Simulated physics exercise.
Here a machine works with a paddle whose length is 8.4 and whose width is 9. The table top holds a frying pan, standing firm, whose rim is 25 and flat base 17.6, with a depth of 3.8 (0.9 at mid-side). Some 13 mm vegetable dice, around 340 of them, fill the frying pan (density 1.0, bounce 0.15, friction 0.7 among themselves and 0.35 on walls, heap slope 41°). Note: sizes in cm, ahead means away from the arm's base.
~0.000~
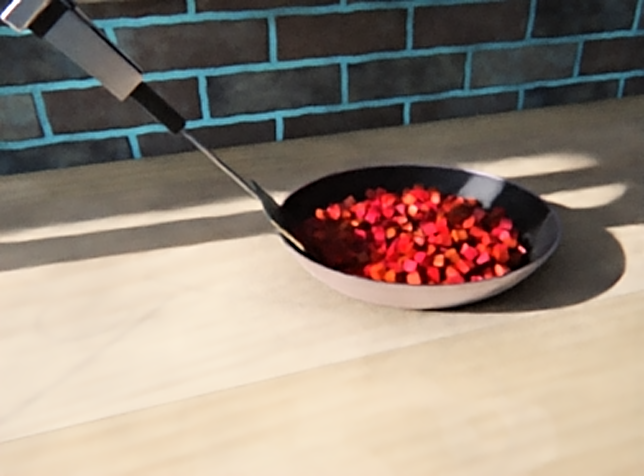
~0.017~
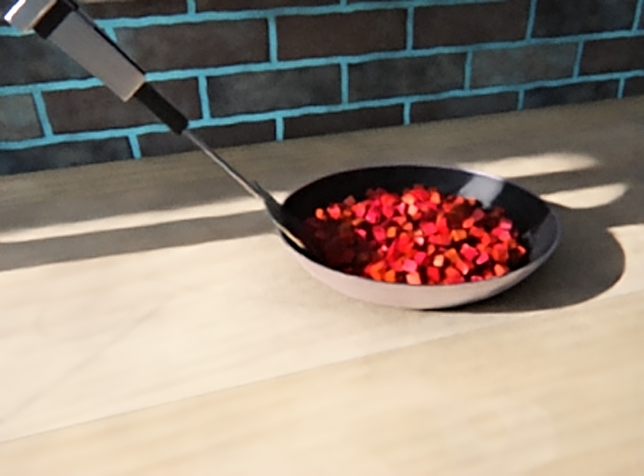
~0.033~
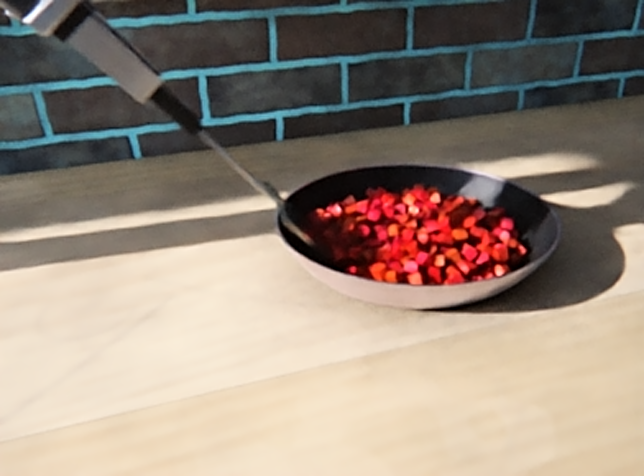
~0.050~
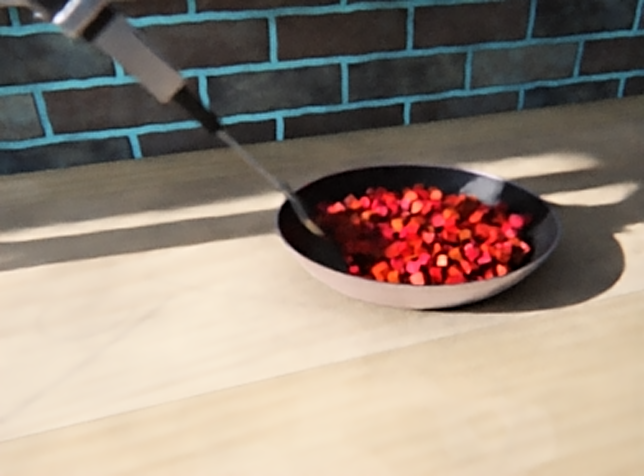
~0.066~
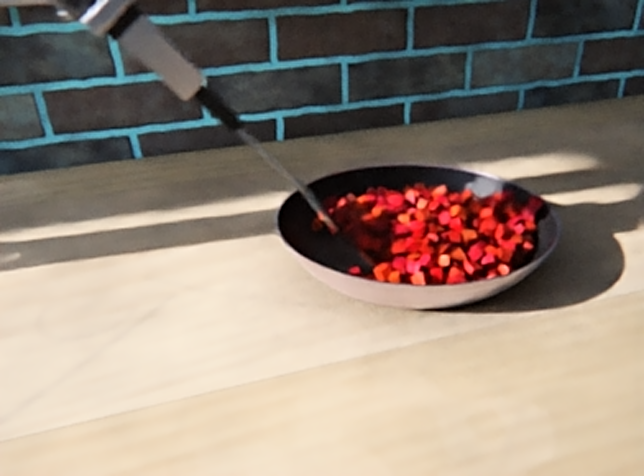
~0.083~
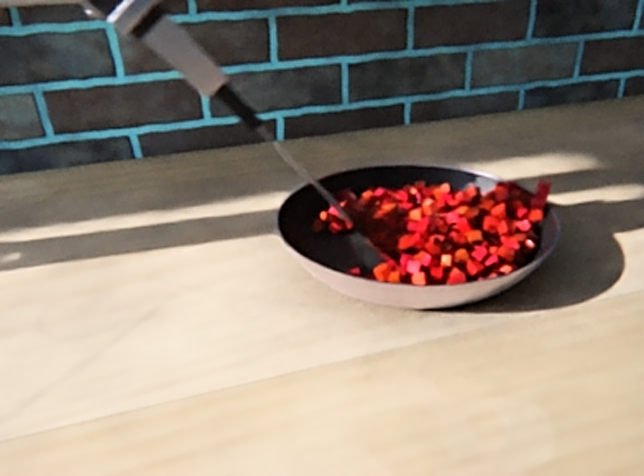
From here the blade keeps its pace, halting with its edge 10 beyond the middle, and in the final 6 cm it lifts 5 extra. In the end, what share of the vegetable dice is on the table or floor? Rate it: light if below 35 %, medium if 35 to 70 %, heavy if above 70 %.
Rating: Medium.
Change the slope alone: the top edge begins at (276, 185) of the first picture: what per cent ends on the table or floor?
45 percent or so.
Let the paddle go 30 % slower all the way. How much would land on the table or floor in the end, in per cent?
Estimate: Near 40 %.
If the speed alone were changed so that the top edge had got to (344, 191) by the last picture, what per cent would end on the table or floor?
That share would be some 45 percent.
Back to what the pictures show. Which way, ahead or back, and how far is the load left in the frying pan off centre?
3.0 cm ahead.
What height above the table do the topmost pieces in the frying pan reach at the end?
Roughly 3.5 centimetres.
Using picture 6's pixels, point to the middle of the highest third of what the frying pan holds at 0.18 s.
I'd say close to (494, 184).
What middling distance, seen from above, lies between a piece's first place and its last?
10 cm.
After 0.13 s, sloping 51°, highest piece 8 above the table; 338 in the frying pan, 7 on the blade or in flight.
After 0.18 s, sloping 51°, highest piece 8 above the table; 324 in the frying pan, 21 on the blade or in flight.
After 0.41 s, sloping 51°, highest piece 12 above the table; 185 in the frying pan, 94 on the table or floor, 66 on the blade or in flight.
After 1.46 s, sloping 51°, highest piece 4 above the table; 185 in the frying pan, 160 on the table or floor.
At rest, 185 in the frying pan, 160 on the table or floor. That is 46 % on the table or floor.
